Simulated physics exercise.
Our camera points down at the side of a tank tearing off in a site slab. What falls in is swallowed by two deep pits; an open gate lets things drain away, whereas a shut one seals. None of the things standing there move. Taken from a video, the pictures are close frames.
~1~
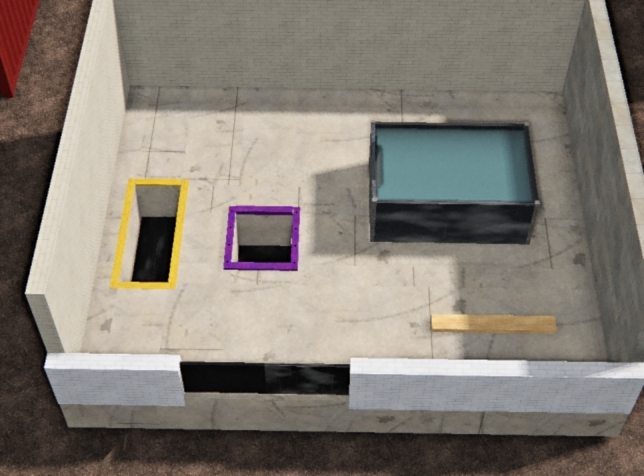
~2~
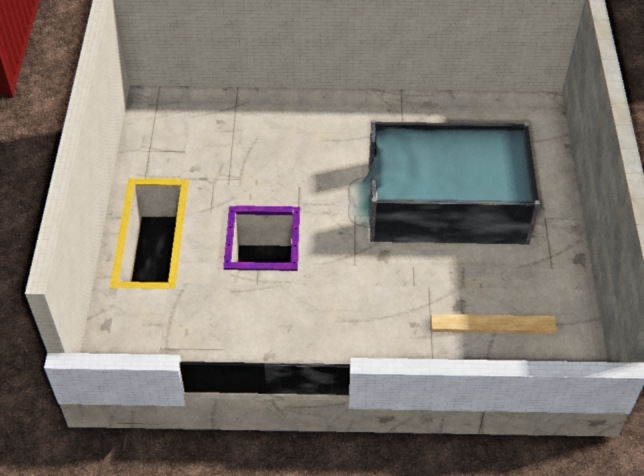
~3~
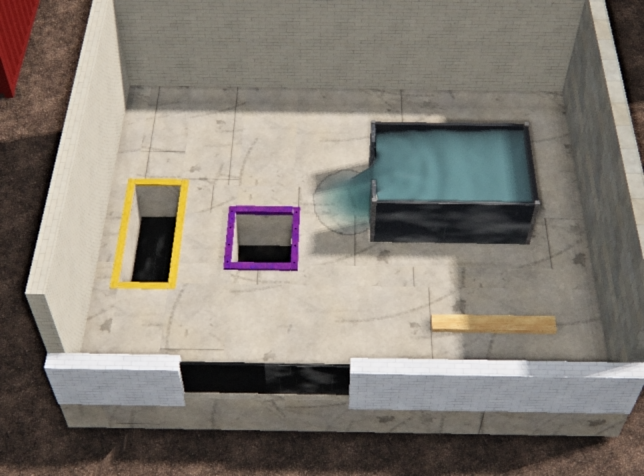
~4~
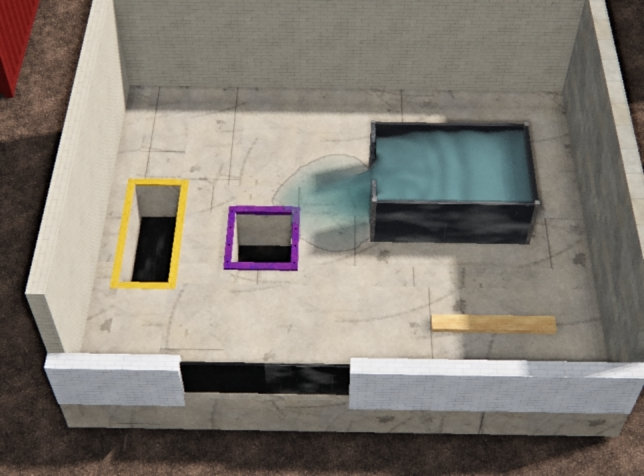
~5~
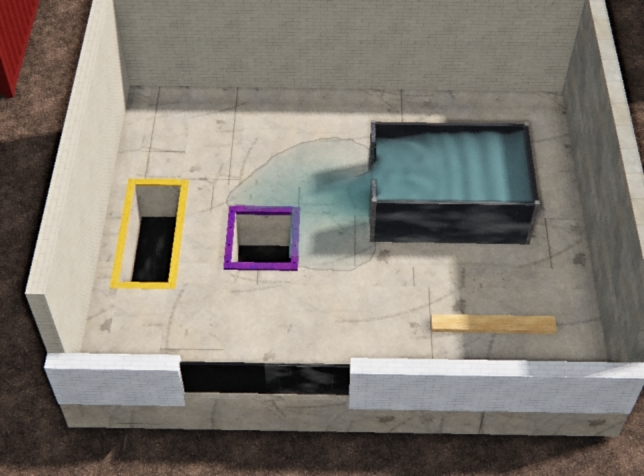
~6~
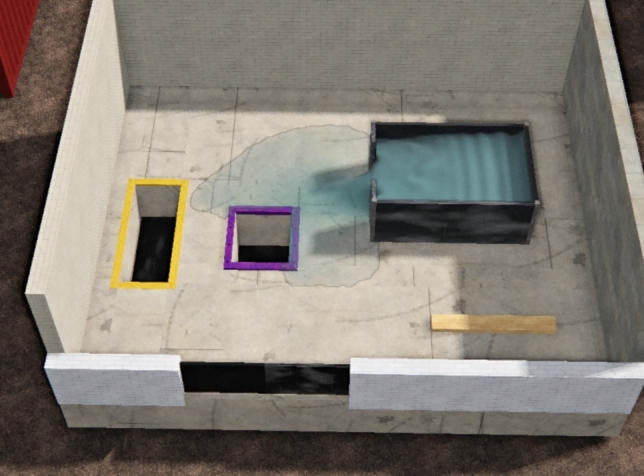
Water bursts from the left side of an open tank and spreads leftward across the pale walled slab, reaching the purple-edged pit and fanning out around it, while the water surface in the tank ripples.
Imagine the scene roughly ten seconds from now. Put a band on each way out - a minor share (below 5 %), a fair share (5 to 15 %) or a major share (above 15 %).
My prediction: Gate: Short of a twentieth; yellow pit: Upwards of fifteen per cent; purple pit: Upwards of fifteen per cent.
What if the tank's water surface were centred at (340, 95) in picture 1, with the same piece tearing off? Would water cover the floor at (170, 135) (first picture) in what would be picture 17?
Looking at that spot, it would be inundated.
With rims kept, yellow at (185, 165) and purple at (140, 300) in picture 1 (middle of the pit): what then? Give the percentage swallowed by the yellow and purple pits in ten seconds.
My answer: Yellow gets 45 percent, purple gets 10 percent.
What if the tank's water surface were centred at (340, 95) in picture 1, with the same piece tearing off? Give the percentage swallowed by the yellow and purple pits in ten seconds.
Result in per cent: Yellow pit 55, purple pit 0.
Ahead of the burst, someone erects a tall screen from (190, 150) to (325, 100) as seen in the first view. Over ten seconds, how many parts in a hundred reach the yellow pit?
Yellow: About 30 %.
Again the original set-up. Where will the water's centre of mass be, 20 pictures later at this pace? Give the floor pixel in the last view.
My guess is about (348, 188).
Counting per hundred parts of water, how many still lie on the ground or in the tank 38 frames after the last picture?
Estimate: Some 60 %.
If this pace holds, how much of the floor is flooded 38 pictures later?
That works out to some 50 in a hundred.
A moment on, water covers 30 % of the floor; the gate 0 %, the yellow pit 2 %, the purple pit 6 %.
Next, water covers 35 % of the floor; the gate 0 %, the yellow pit 4 %, the purple pit 11 %.
Then, water covers 40 % of the floor; the gate 0 %, the yellow pit 8 %, the purple pit 16 %.
Later, water covers 50 % of the floor; the gate 0 %, the yellow pit 17 %, the purple pit 22 %.
In the end, water covers 75 % of the floor; the gate 0 %, the yellow pit 28 %, the purple pit 25 %.
